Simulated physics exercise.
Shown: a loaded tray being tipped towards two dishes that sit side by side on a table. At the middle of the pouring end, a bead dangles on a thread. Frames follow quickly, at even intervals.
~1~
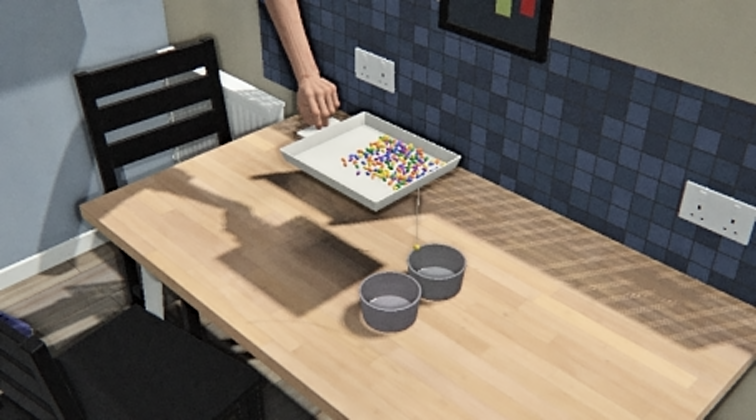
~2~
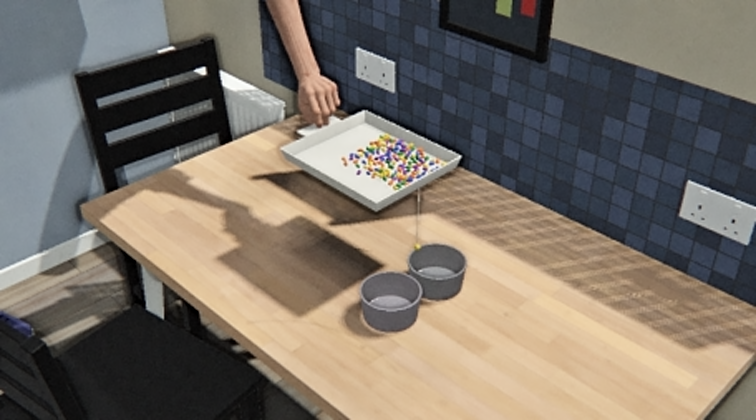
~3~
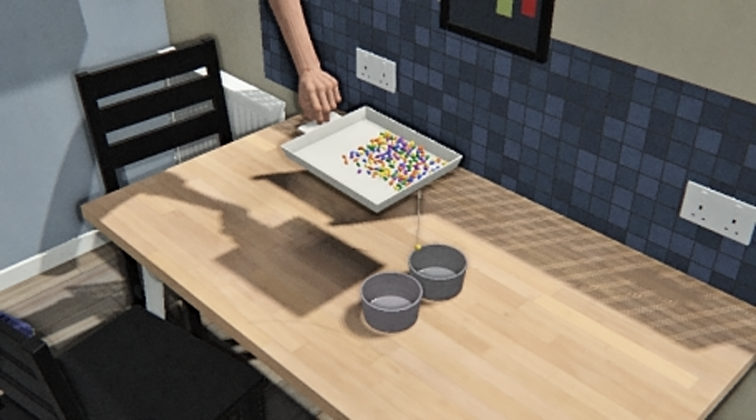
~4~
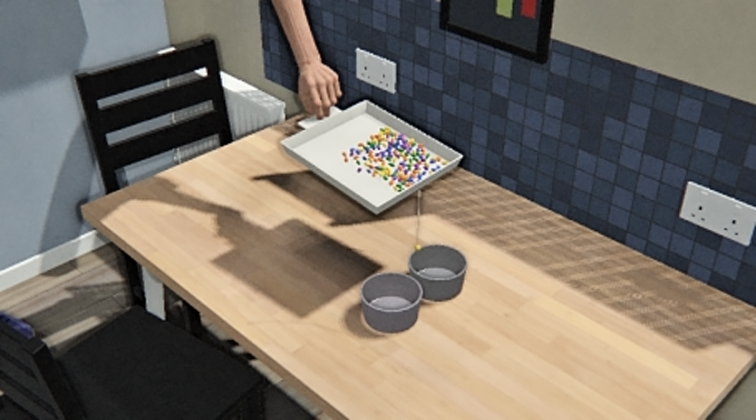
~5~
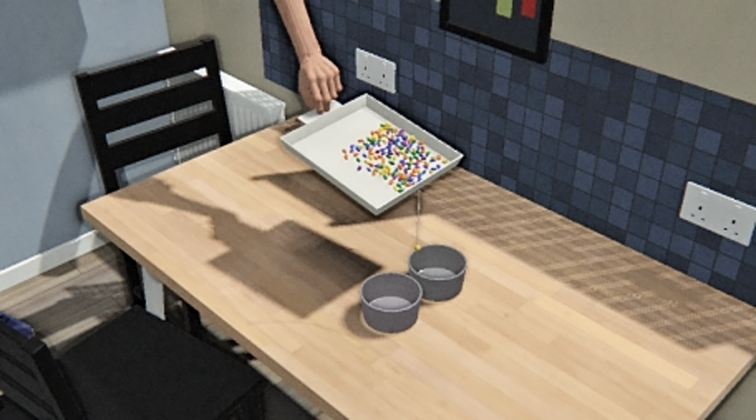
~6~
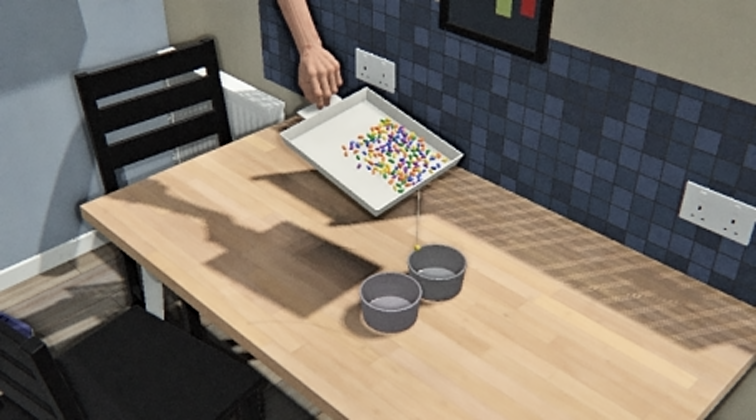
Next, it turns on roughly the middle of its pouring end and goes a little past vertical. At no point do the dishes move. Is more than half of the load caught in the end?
Yes.
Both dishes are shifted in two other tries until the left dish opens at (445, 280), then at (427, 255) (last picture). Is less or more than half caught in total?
Short of half and then Short of half.
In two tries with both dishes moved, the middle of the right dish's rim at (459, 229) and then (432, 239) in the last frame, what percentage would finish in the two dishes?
Close to 0 in a hundred, then close to 50 in a hundred.
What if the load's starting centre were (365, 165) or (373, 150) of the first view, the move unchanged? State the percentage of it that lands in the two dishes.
Near 80 and 80 percent respectively.
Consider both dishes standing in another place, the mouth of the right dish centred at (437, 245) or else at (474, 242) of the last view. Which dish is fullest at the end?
The dish at left, then the dish at left.
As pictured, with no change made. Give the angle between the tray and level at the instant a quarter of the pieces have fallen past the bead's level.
105 degrees.
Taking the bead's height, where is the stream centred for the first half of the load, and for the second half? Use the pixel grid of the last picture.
About (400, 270), and after that about (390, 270).
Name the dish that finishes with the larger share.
In the end, the left-side dish gets more.
Soon, tray tipped steeply; all on the tray.
A while on, tray tipped past a quarter turn; most on the tray; a small part in the left dish; a stray few in the right dish; a small part in the air.
Towards the end, tray tipped past a quarter turn; about two thirds in the left dish; about a quarter in the right dish; about a quarter outside both.
Finally, tray tipped past a quarter turn; about two thirds in the left dish; about a quarter in the right dish; about a quarter outside both.
